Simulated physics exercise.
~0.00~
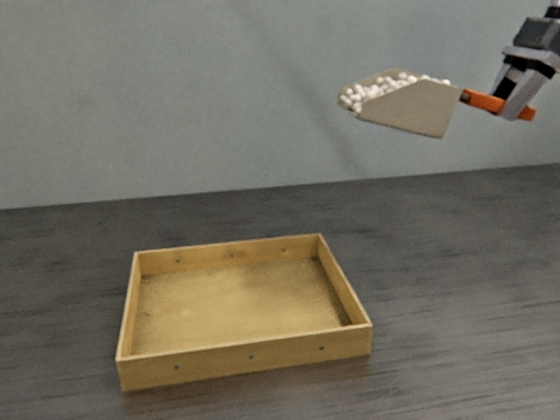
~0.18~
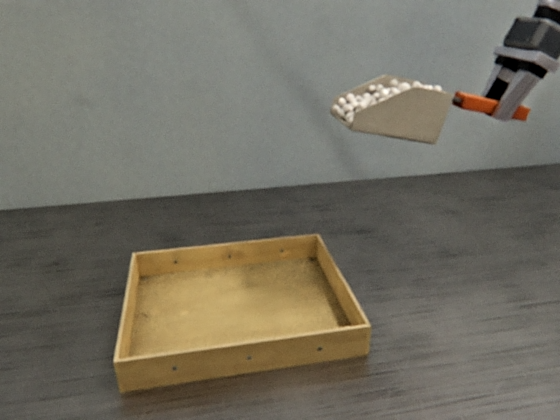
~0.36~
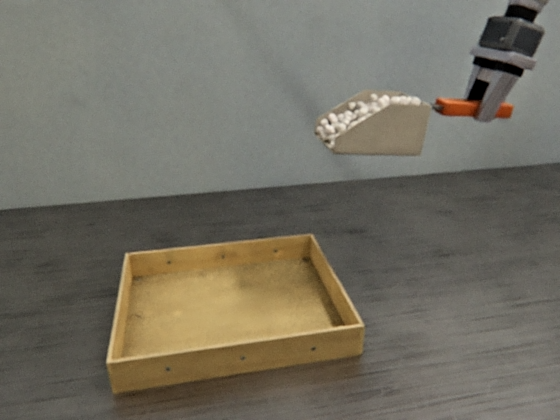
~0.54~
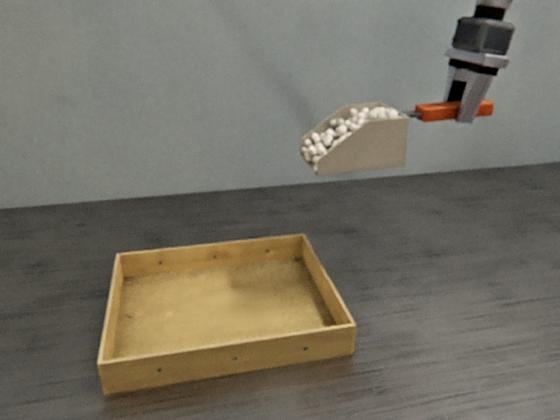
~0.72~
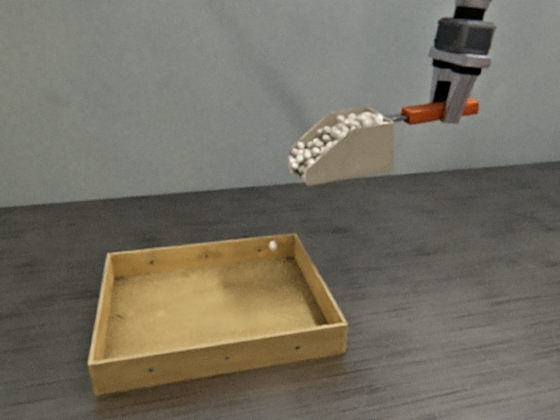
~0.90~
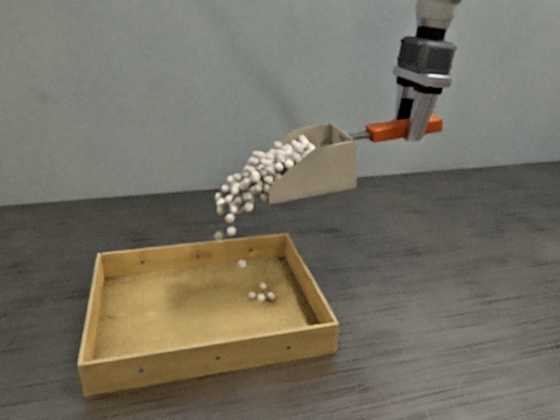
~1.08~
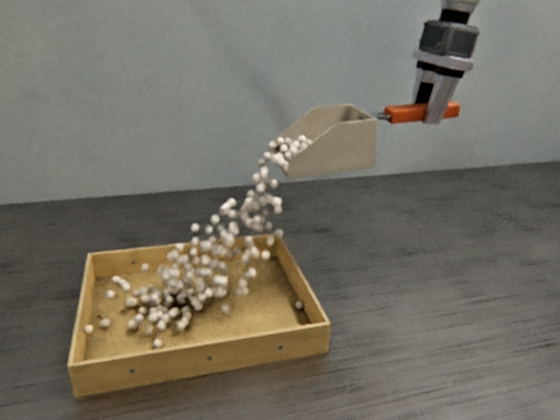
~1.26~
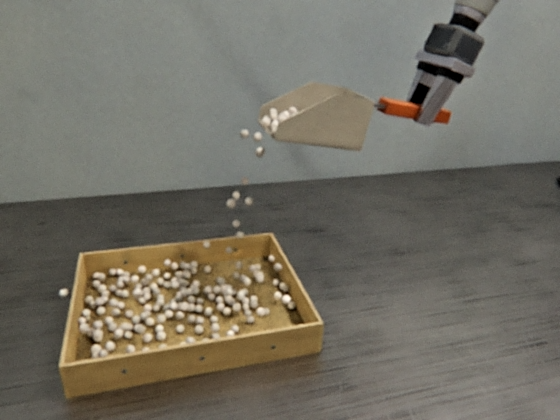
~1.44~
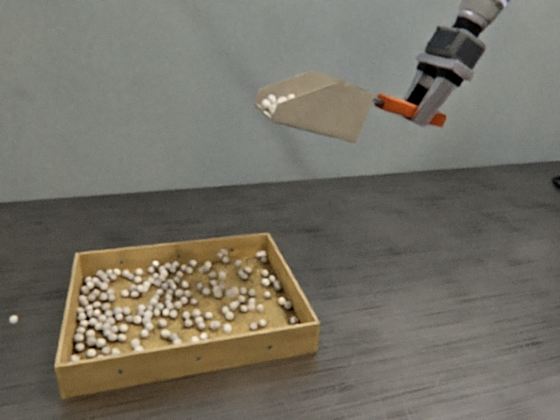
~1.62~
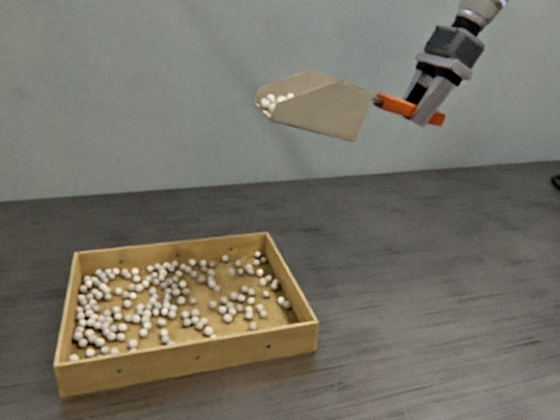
White beads pouring from a scoop tipped by a robot arm, scattering across a wooden tray, with a few staying in the scoop.
